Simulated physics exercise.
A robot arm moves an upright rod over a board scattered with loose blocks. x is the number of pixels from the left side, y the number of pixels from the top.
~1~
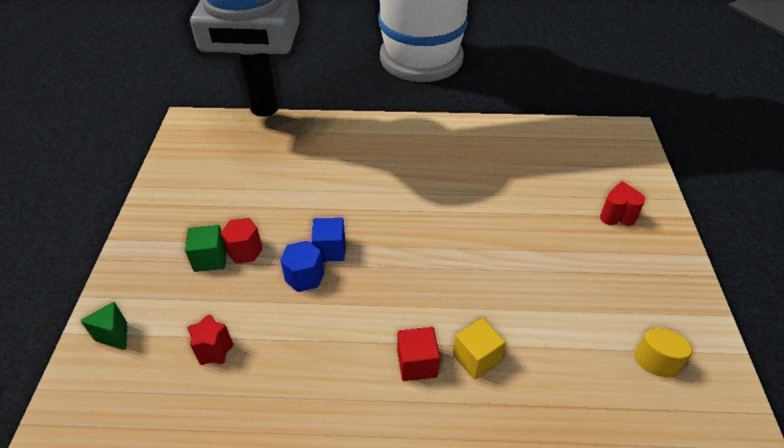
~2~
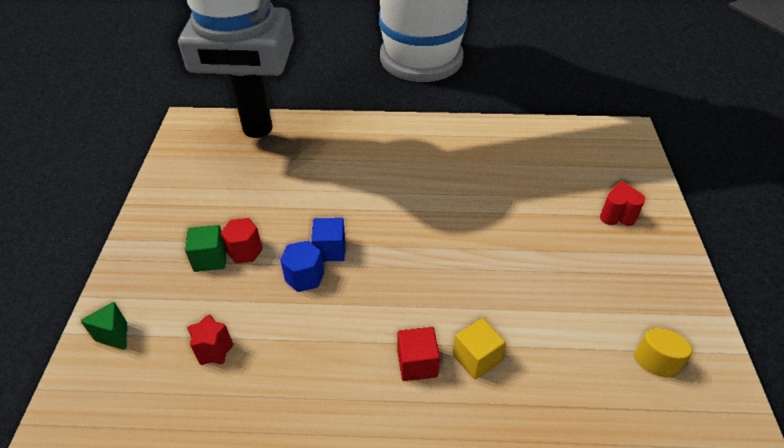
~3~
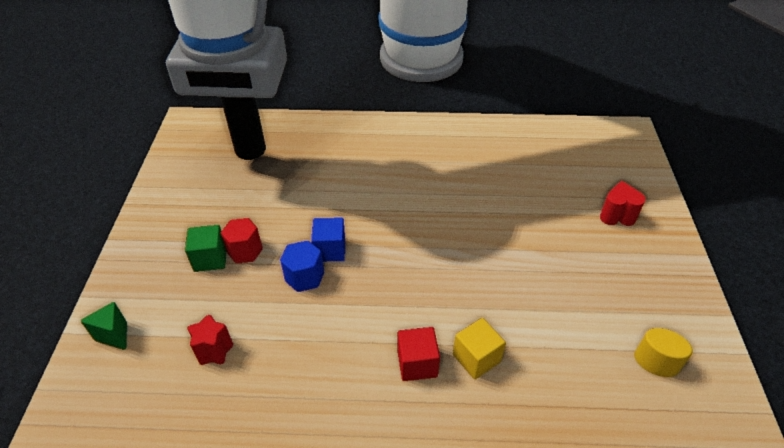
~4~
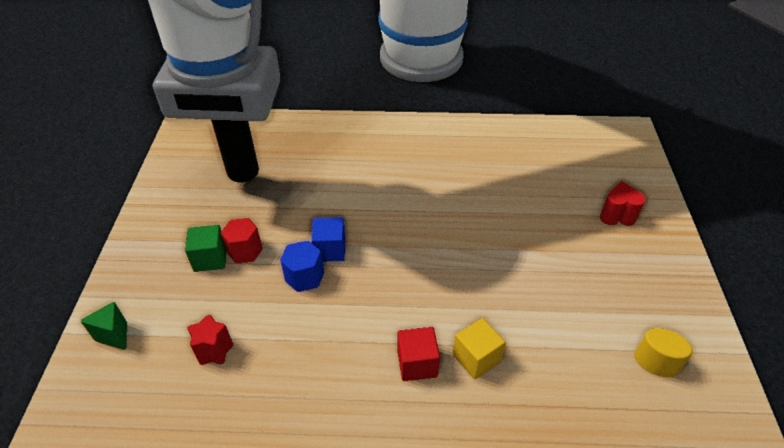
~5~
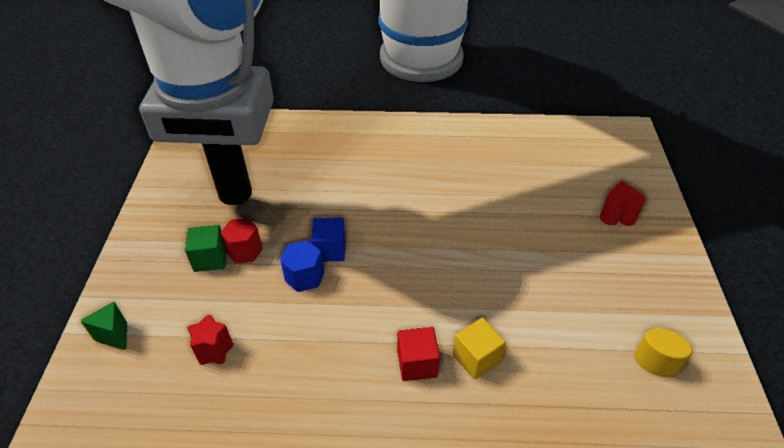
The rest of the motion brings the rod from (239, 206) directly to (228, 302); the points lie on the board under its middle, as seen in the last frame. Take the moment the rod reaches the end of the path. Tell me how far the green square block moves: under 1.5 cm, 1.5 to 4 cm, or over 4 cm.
Moves 1.5 to 4 cm.
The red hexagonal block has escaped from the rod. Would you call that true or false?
The statement is true.
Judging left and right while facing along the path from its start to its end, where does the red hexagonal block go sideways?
Leftward.
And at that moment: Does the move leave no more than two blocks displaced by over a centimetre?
I'd say yes.
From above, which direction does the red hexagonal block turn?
Viewed from overhead, the red hexagonal block winds up turned anticlockwise.
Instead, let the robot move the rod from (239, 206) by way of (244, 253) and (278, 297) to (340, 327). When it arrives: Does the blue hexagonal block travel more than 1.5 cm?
Answer: No.
On the path given first. One third of the way, rod (231, 225); red hexagonal block (241, 235), turned 15° anticlockwise.
Two thirds of the way, rod (227, 257); green square block (188, 256), turned 75° clockwise; red hexagonal block (253, 260), turned 70° anticlockwise.
At the end, rod (224, 292); green square block (185, 259), turned 90° clockwise; red star still; red hexagonal block (260, 274), turned 130° anticlockwise.
